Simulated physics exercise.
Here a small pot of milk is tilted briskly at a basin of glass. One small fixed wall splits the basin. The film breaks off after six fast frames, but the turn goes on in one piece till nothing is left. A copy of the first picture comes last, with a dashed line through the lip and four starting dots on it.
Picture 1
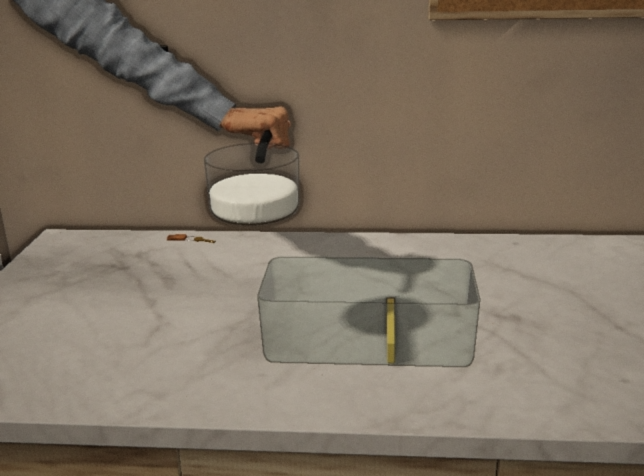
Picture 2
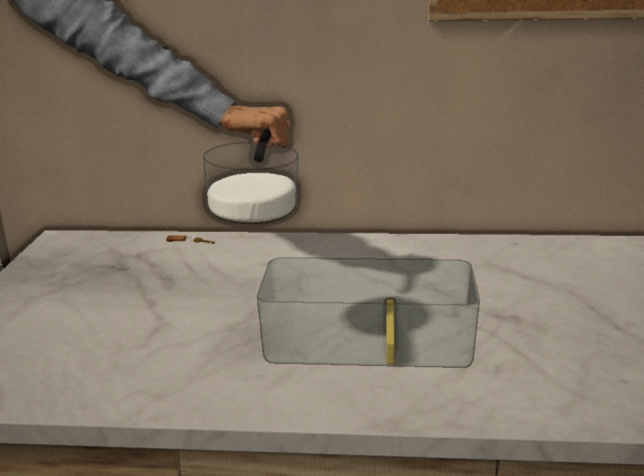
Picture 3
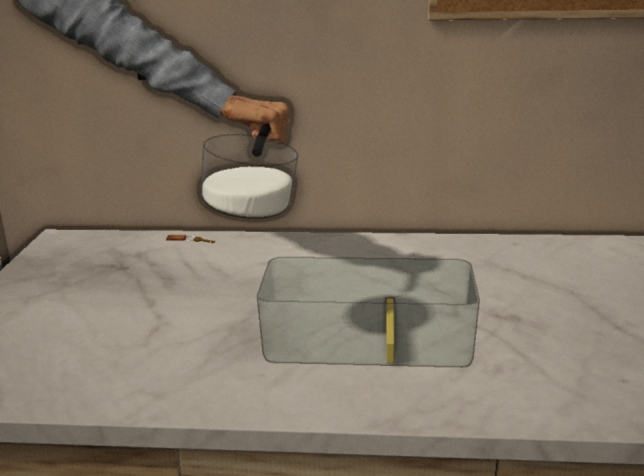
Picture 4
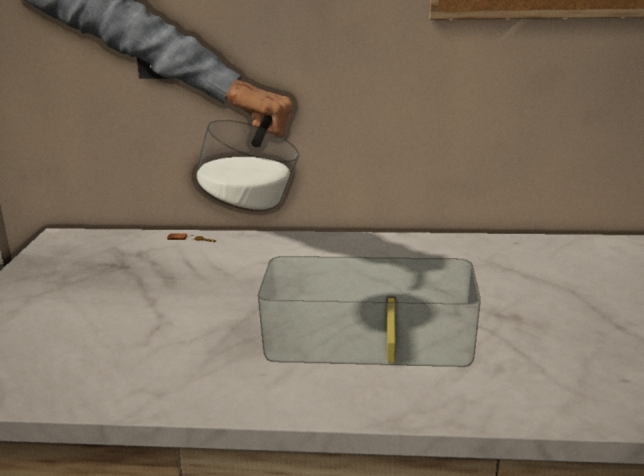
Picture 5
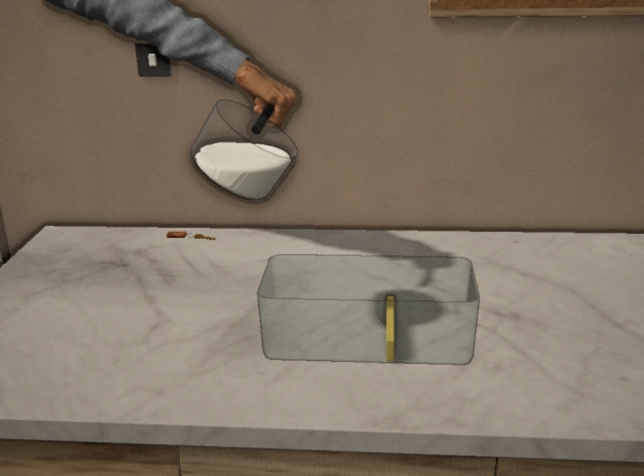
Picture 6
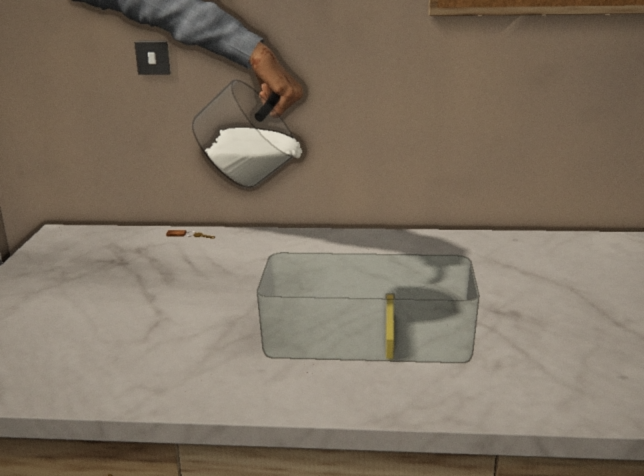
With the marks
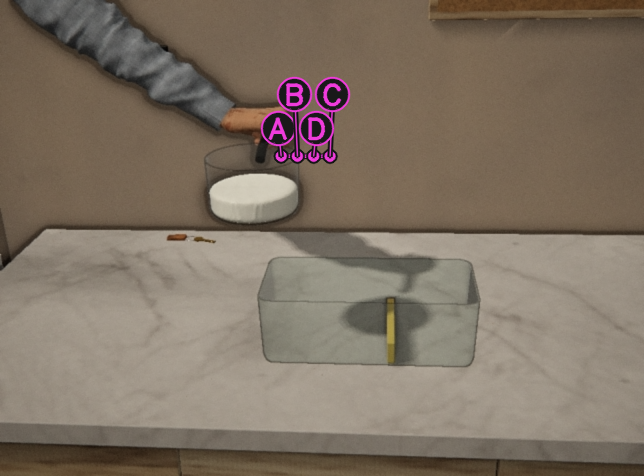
A hand held a small clear pot of milk above a glass basin on a marble counter, then tilted it steadily to the right until the milk just slipped over the lip.
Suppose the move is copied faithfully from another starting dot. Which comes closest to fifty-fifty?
Best: D.
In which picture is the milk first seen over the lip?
In picture 6.
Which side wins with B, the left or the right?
The left side.
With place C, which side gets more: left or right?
The right side.
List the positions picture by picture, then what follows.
Upright, lip at (297, 156); basin from (264, 359) to (474, 364); top of the wall at (391, 319); nothing has left yet.
Tipped about 2°, lip at (296, 156); nothing has left yet.
Tipped about 10°, lip at (296, 156); nothing has left yet.
Tipped about 21°, lip at (297, 155); nothing has left yet.
Tipped about 35°, lip at (297, 153); nothing has left yet.
Tipped about 50°, lip at (296, 152); milk is over the lip, down to (296, 152).
On the marked copy, A at (281, 156); B at (297, 156); C at (330, 156); D at (313, 156).
For place A, about 87 % ends left of the wall and 10 % right of it; 4 % is lost outside.
For place B, about 90 % ends left of the wall and 7 % right of it; 3 % is lost outside.
For place C, about 12 % ends left of the wall and 85 % right of it; 3 % is lost outside.
For place D, about 45 % ends left of the wall and 53 % right of it; 3 % is lost outside.
